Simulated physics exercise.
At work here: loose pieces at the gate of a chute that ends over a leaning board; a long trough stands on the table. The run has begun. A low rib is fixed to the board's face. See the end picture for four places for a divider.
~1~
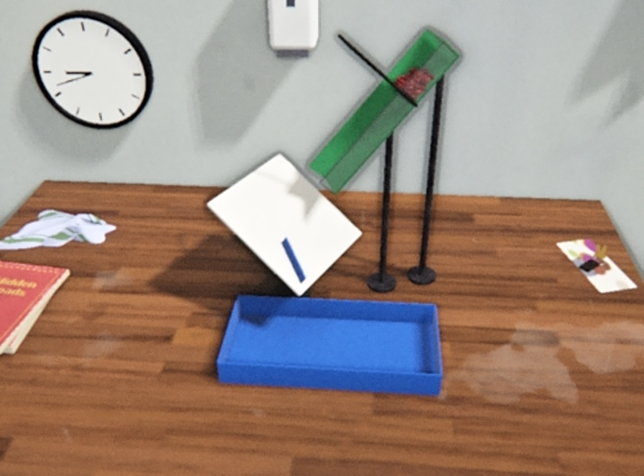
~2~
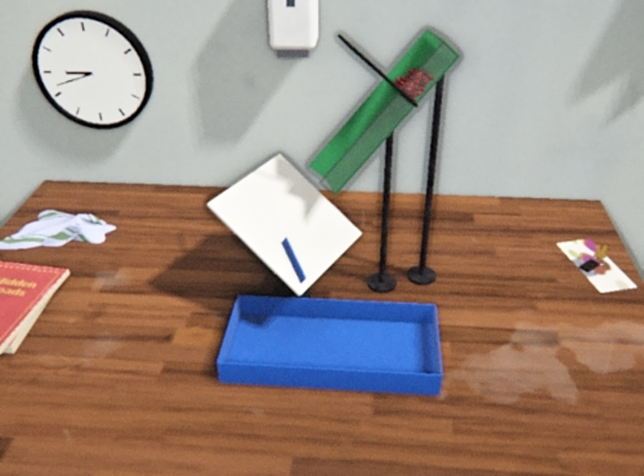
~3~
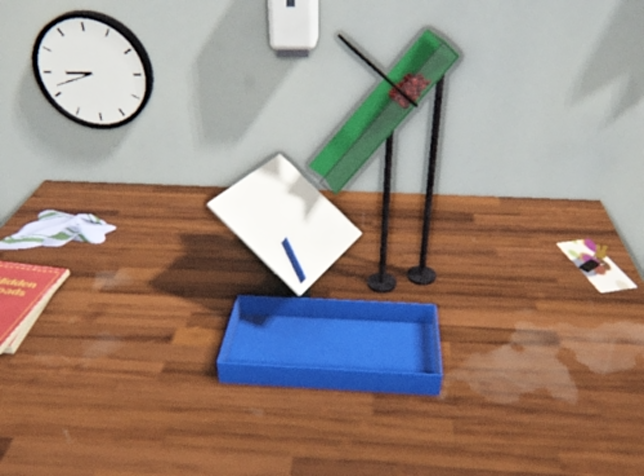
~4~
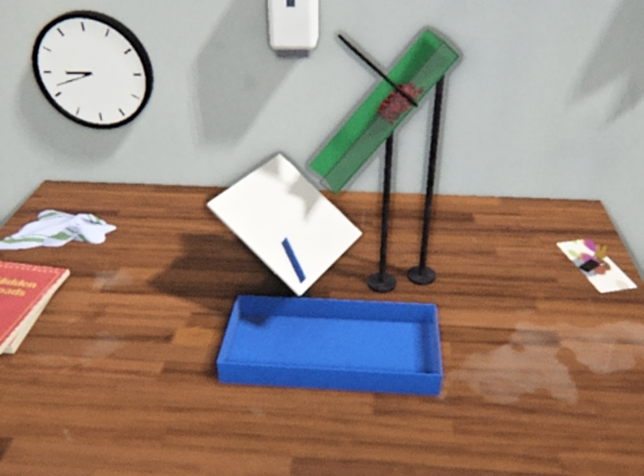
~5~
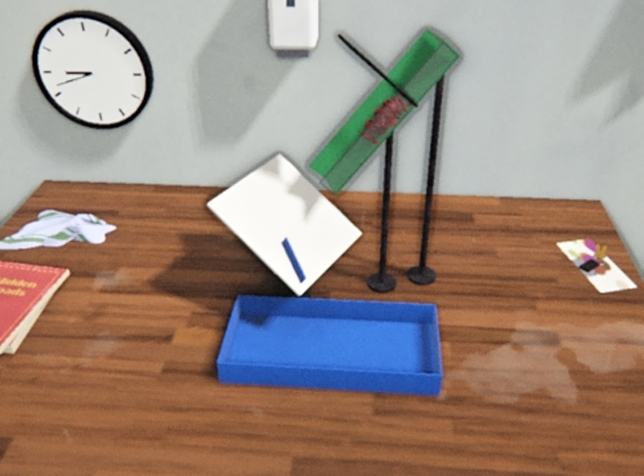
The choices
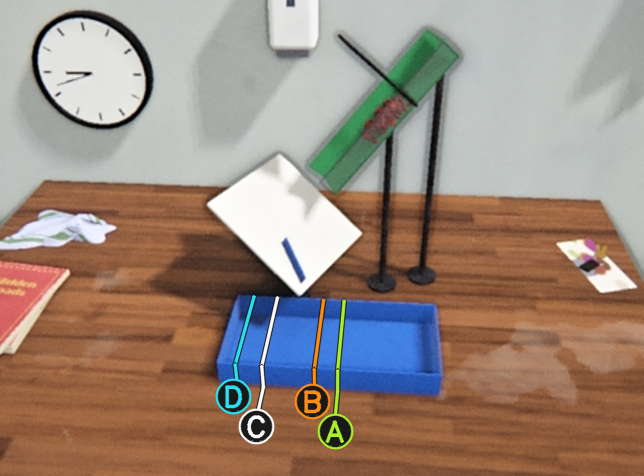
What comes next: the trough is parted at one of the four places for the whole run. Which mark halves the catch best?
The answer is line A.
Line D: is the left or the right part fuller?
Right.
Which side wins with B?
Right.
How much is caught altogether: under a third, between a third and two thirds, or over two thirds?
About that: Over two thirds.
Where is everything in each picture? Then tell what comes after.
Load behind the gate (411, 82), kidney beans; lip of the chute (330, 186), sloping fairly steeply, in the first picture.
Middle of the board (290, 219), tilted fairly steeply; middle of its low edge (333, 262); of its high edge (246, 177), in the second picture.
Front corners of the trough (218, 363) and (442, 375), empty; front of the load (395, 99), in the third picture.
Middle of the load (396, 102); its front (384, 116), roughly a quarter of the way to the lip; rib from (286, 237) to (306, 278), in the fourth picture.
Middle of the load (382, 117); its front (364, 133), roughly half of the way to the lip, in the fifth picture.
On the marked copy, line A crosses the front rim at (337, 369); line B crosses the front rim at (314, 368); line C crosses the front rim at (261, 365); line D crosses the front rim at (235, 363).
Choosing A, of what is caught, roughly half on the left of the divider, roughly half on the right.
Choosing B, of what is caught, about a tenth on the left of the divider, almost all on the right.
Choosing C, of what is caught, just a few on the left of the divider, almost all on the right.
Choosing D, of what is caught, not one piece on the left of the divider, every piece on the right.
